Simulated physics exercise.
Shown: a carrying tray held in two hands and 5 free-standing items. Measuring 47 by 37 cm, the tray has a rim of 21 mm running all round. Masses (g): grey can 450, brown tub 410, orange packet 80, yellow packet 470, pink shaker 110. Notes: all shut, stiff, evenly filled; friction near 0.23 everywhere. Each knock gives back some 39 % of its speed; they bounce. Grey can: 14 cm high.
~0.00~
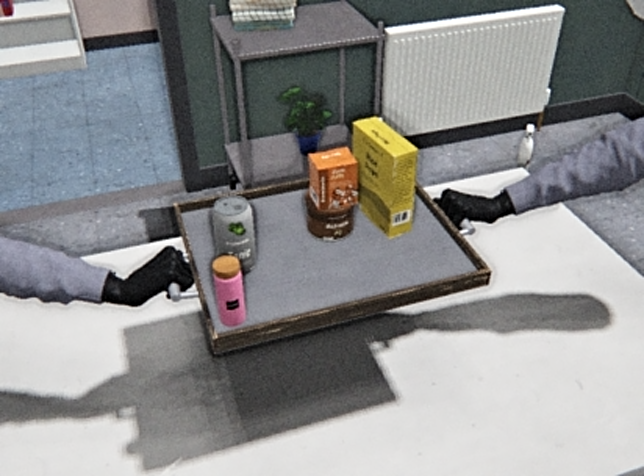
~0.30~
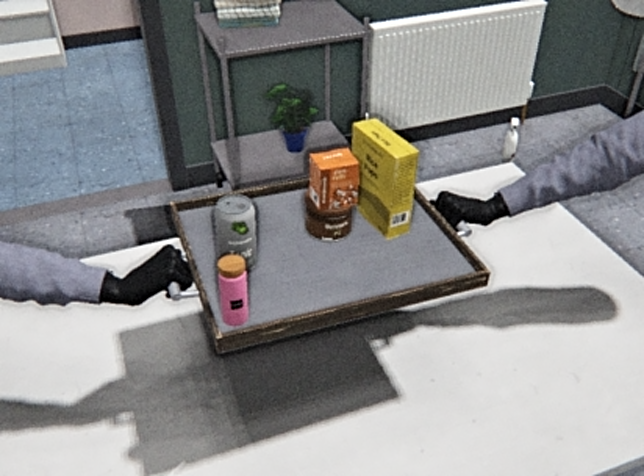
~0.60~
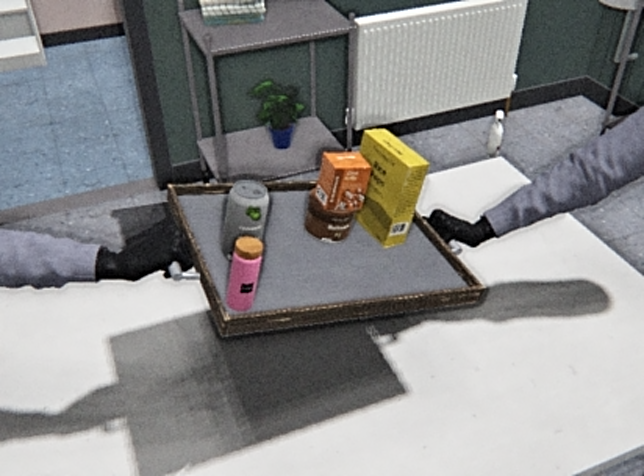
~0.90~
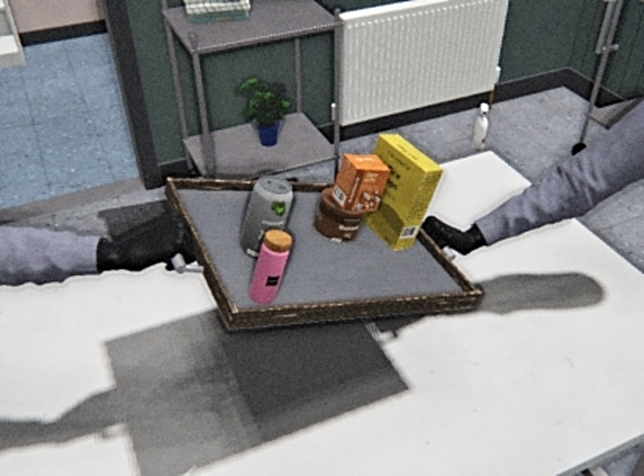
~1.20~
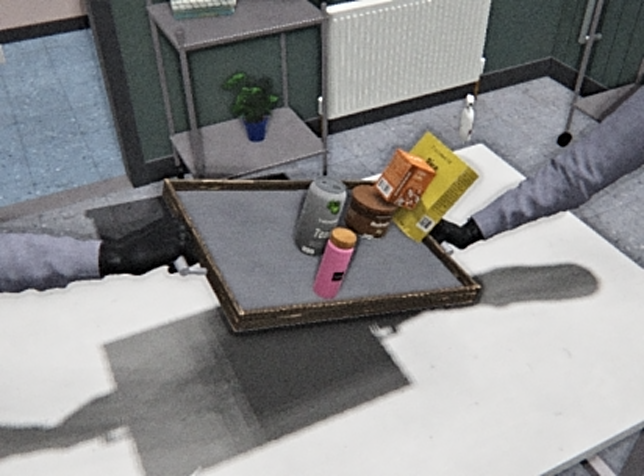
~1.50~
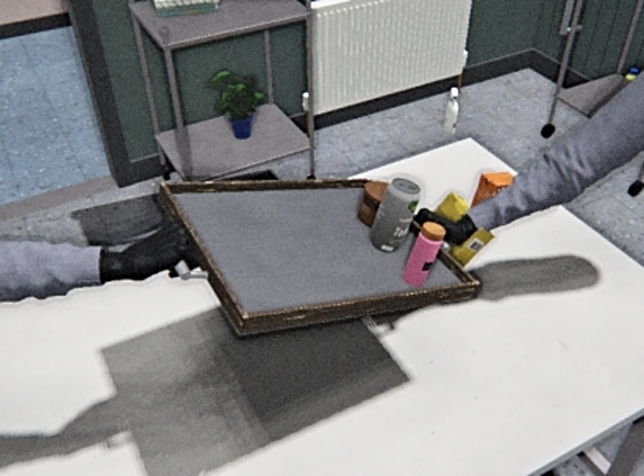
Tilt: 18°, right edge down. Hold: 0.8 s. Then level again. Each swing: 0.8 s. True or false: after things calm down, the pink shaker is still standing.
False, it has tipped over.
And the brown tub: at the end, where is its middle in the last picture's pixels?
Close to pixel (387, 182) in the final view.
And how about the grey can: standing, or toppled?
Well, the grey can tumbles down.
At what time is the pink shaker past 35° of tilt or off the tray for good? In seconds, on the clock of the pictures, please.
Around 1.7 seconds.
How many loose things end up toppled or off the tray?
That makes 4.
After 1.70 s, tilt 18°, right edge down; pink shaker now off the tray; grey can tipped 29° from how it sat; brown tub slid 16 cm.
After 2.00 s, tilt 13°, right edge down; grey can now off the tray; brown tub slid 16 cm.
After 2.40 s, tray level; brown tub slid 16 cm.
By the end (3.0 s), off the tray and tipped over, grey can, orange packet, yellow packet and pink shaker; not toppled but over 5 cm from the start, brown tub.
